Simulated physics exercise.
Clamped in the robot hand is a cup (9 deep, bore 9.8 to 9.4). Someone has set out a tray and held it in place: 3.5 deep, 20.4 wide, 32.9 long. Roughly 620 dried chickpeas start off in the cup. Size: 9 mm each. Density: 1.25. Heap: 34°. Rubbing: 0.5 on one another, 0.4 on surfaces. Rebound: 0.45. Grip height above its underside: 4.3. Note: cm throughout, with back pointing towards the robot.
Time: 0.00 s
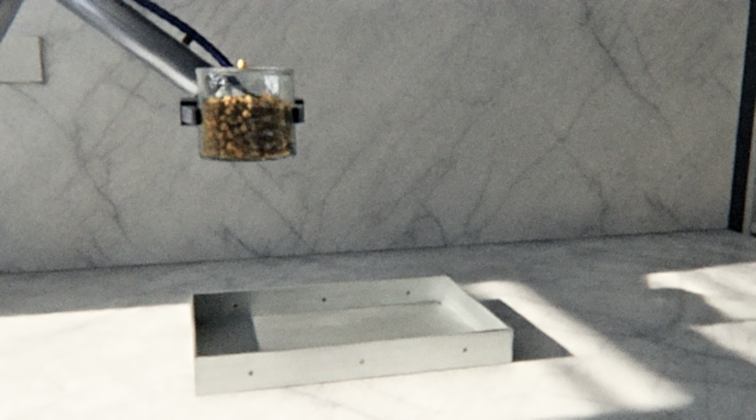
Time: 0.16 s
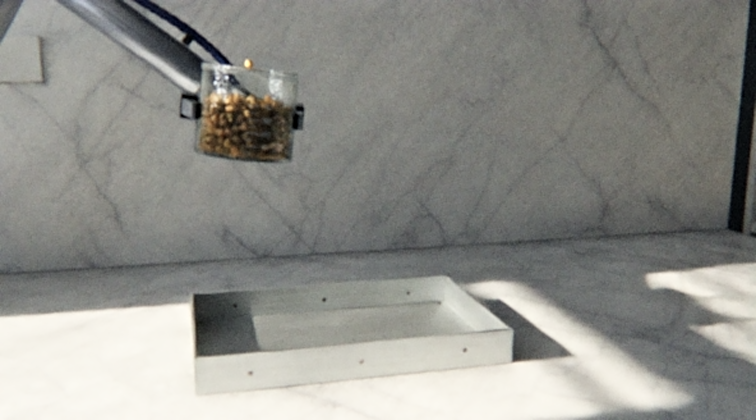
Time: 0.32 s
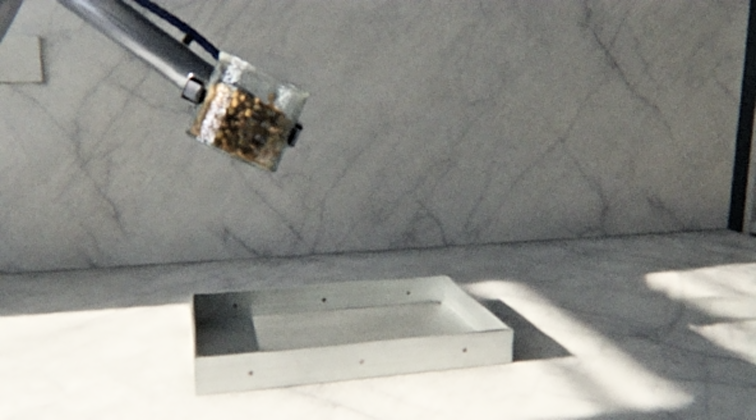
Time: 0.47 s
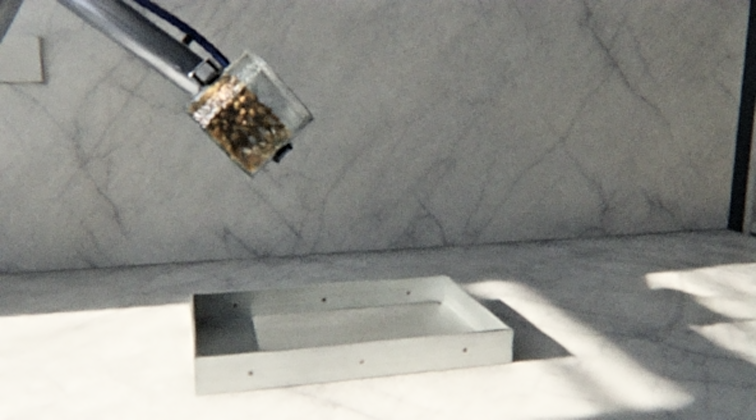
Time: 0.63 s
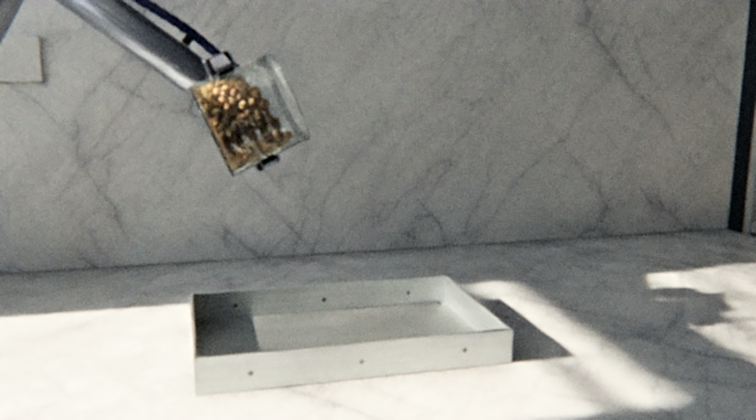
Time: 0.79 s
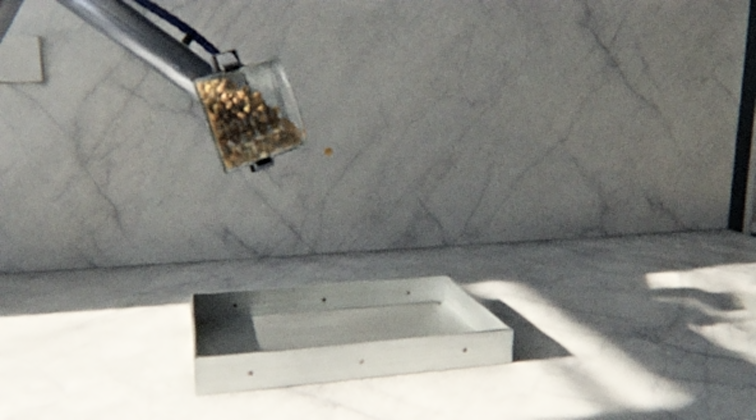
Clear cup of dried chickpeas in a robot arm's grip tilting steeply rightward above an empty tray, one chickpea flying out.
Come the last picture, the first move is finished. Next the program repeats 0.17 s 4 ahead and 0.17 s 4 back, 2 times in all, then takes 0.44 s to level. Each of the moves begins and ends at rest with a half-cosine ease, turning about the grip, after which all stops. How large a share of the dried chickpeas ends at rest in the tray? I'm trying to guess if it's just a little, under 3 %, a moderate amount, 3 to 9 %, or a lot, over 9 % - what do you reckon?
I reckon a lot.
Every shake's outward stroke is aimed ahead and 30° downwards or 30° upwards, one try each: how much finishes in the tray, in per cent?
Estimates, in order: 10 % then 30 %.
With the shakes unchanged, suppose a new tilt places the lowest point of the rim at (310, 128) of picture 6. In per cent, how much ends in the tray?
About 5 per cent.
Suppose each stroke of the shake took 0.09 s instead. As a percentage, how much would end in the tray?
55 %.
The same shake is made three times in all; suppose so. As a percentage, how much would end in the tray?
Estimate: Around 30 %.
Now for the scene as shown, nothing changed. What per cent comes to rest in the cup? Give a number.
Around 75 in a hundred.
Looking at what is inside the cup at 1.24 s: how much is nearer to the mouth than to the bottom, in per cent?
My estimate is near 40 per cent.
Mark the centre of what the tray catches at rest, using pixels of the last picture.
(370, 334).
After 1.24 s, tilted 73° forward, highest piece 28 above the table; 544 in the cup, 57 in the tray, 20 in flight or on a rim.
After 1.69 s, tilted 38° forward, highest piece 29 above the table; 476 in the cup, 142 in the tray, 3 in flight or on a rim.
After 2.11 s, level, highest piece 30 above the table; 475 in the cup, 146 in the tray.
After 3.16 s, level, highest piece 30 above the table; 475 in the cup, 146 in the tray.
At rest, 475 in the cup, 146 in the tray. That is 24 % in the tray.
